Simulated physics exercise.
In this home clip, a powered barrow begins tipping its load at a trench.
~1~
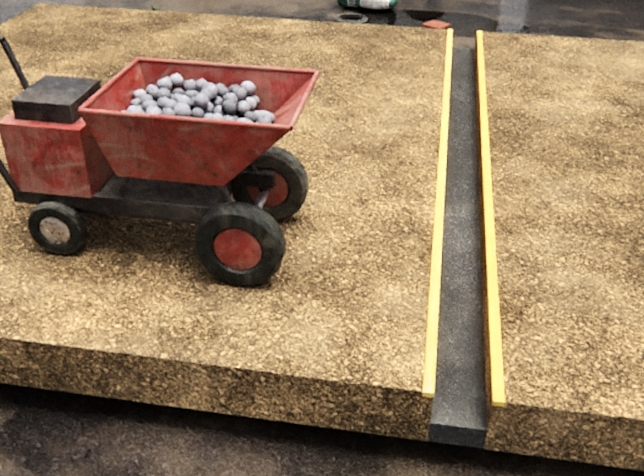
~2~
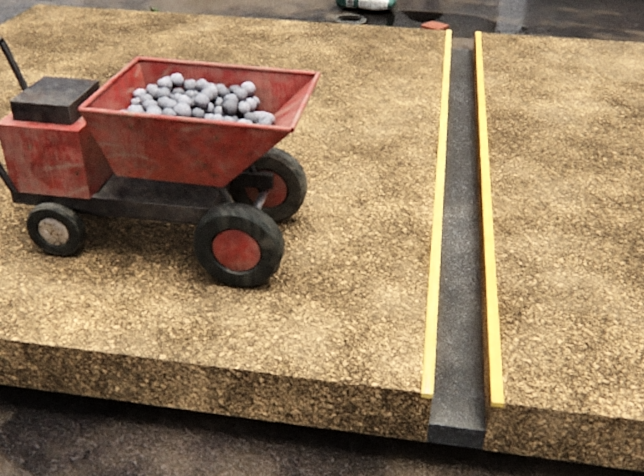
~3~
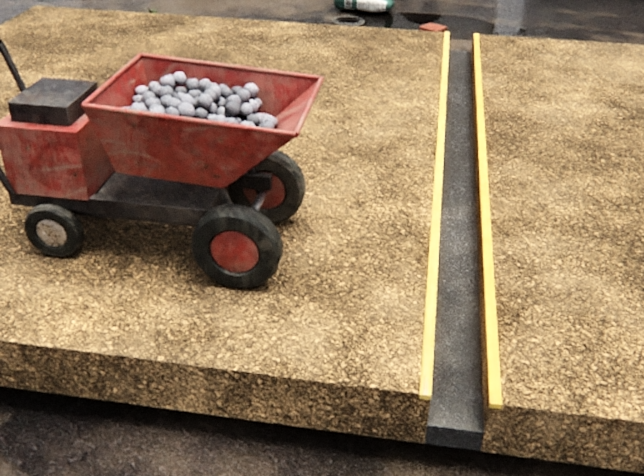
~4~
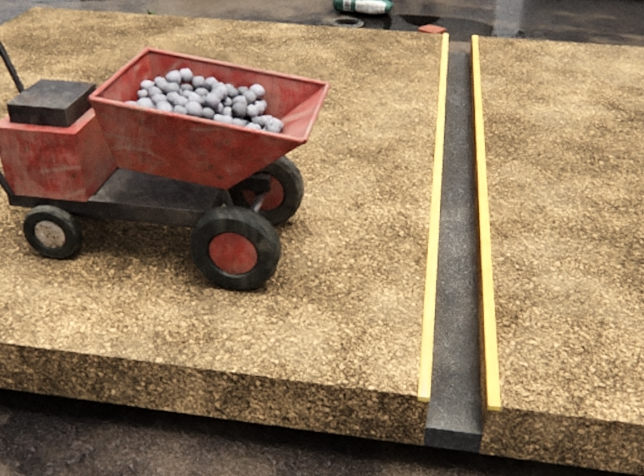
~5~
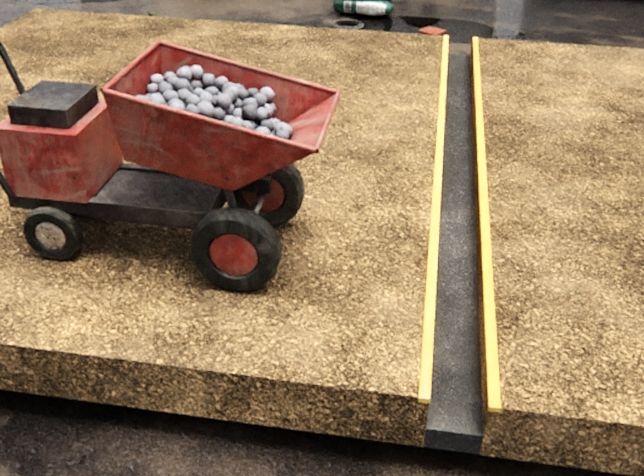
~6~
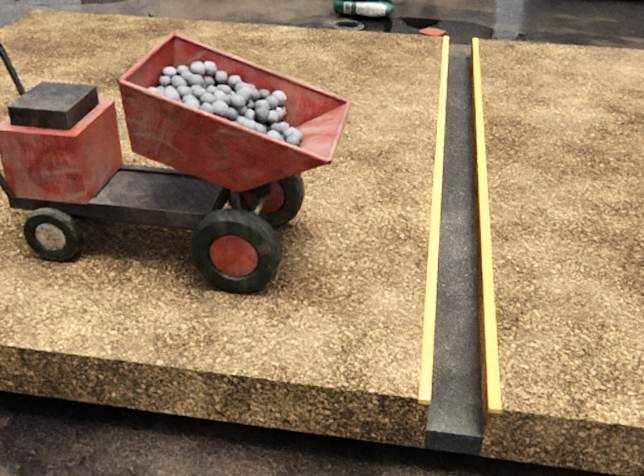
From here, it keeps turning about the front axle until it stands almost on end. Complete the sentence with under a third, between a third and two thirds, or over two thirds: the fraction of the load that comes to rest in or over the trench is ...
It is between a third and two thirds.
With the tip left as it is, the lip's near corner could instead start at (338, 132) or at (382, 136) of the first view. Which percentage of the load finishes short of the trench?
In turn, around 0 per cent and 0 per cent.
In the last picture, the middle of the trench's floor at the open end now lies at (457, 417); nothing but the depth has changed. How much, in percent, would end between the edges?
Estimated share: Approx. 40 per cent.
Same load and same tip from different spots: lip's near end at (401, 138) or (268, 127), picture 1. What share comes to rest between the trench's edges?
Roughly 10 per cent, and 40 per cent.
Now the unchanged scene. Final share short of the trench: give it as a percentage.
30 percent.
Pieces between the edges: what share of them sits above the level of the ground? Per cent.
It works out at about 20 percent.
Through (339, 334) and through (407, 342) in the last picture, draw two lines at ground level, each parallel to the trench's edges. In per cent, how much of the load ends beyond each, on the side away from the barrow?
Roughly 80 and 70 %.
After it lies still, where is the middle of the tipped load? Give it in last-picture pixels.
I'd place the middle at about (446, 272).
Shortly afterwards, skip tipped steeply; the whole lot in the skip.
Next, skip tipped right over; near half in the skip; near a third short of the trench; a little in or heaped over the trench; only a few beyond it; only a few falling.
Some moments later, skip tipped right over; near a quarter in the skip; near a third short of the trench; near half in or heaped over the trench; a little beyond it.
In the end, skip tipped right over; near a quarter in the skip; near a third short of the trench; near half in or heaped over the trench; a little beyond it.
